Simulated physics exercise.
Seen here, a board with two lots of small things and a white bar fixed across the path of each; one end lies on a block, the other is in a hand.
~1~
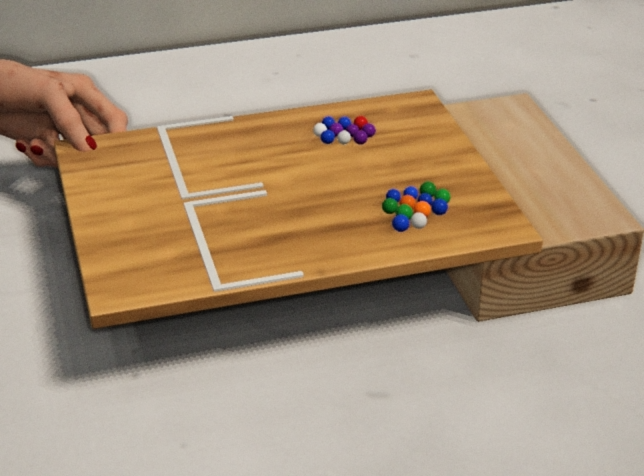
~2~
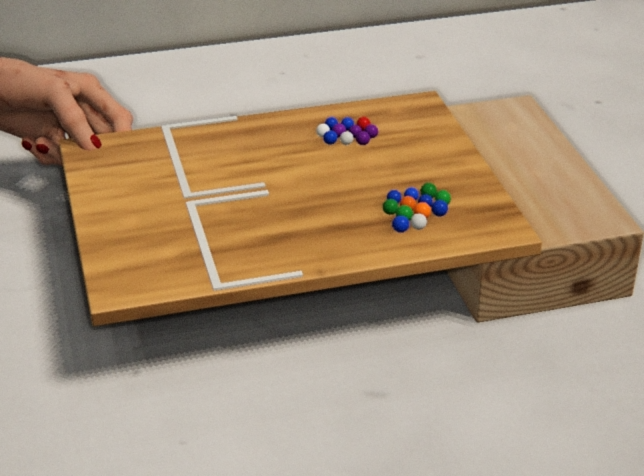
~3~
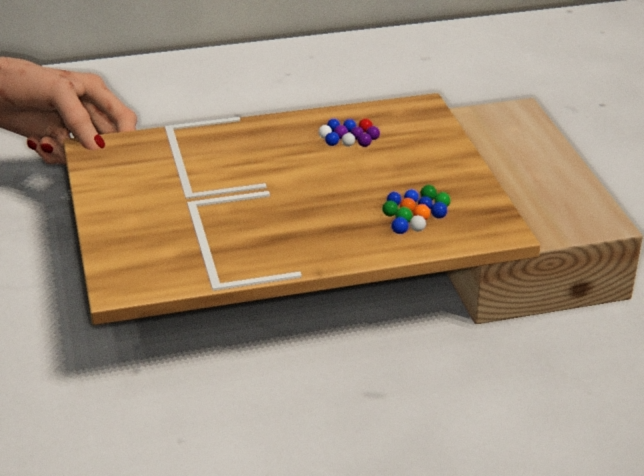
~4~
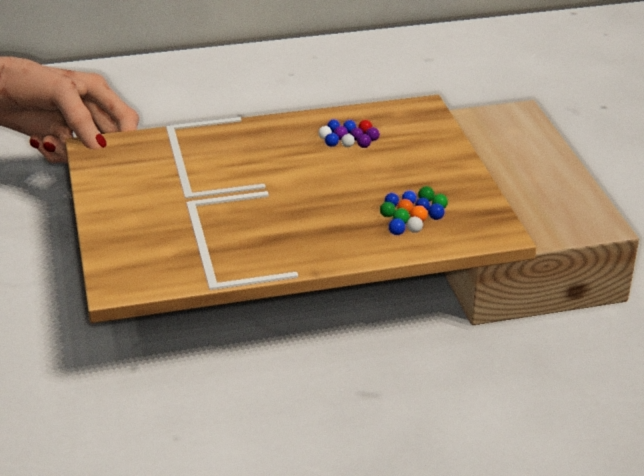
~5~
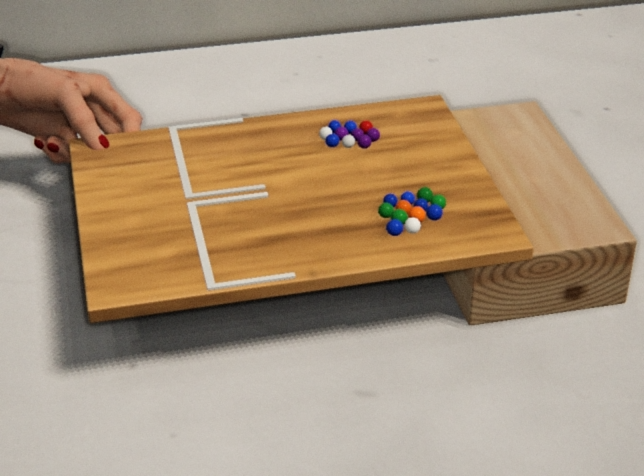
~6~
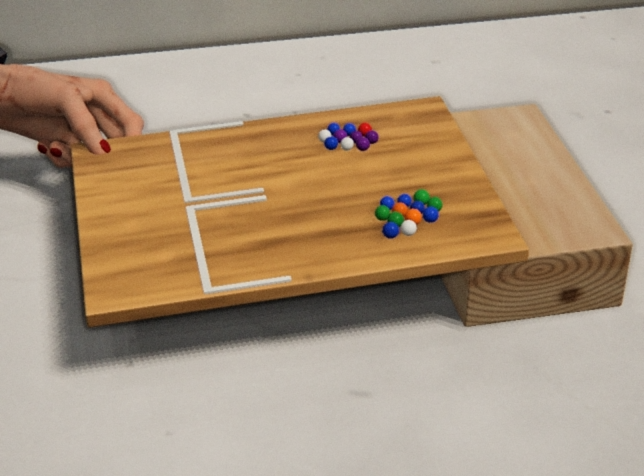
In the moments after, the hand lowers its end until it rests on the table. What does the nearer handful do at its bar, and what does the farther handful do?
Here the nearer handful carries on beyond the bar, and the farther handful carries on beyond the bar.
Then, 0.25 s after the last picture, board sloping at 6°; nearer handful where it was; farther handful where it was.
Then, 0.56 s after the last picture, board sloping at 11°; nearer handful on its way down; farther handful on its way down.
Then, 0.89 s after the last picture, board resting at 13°; nearer handful about two thirds past its bar; farther handful all past its bar.
By the end, board resting at 13°; nearer handful most past its bar; farther handful all past its bar.
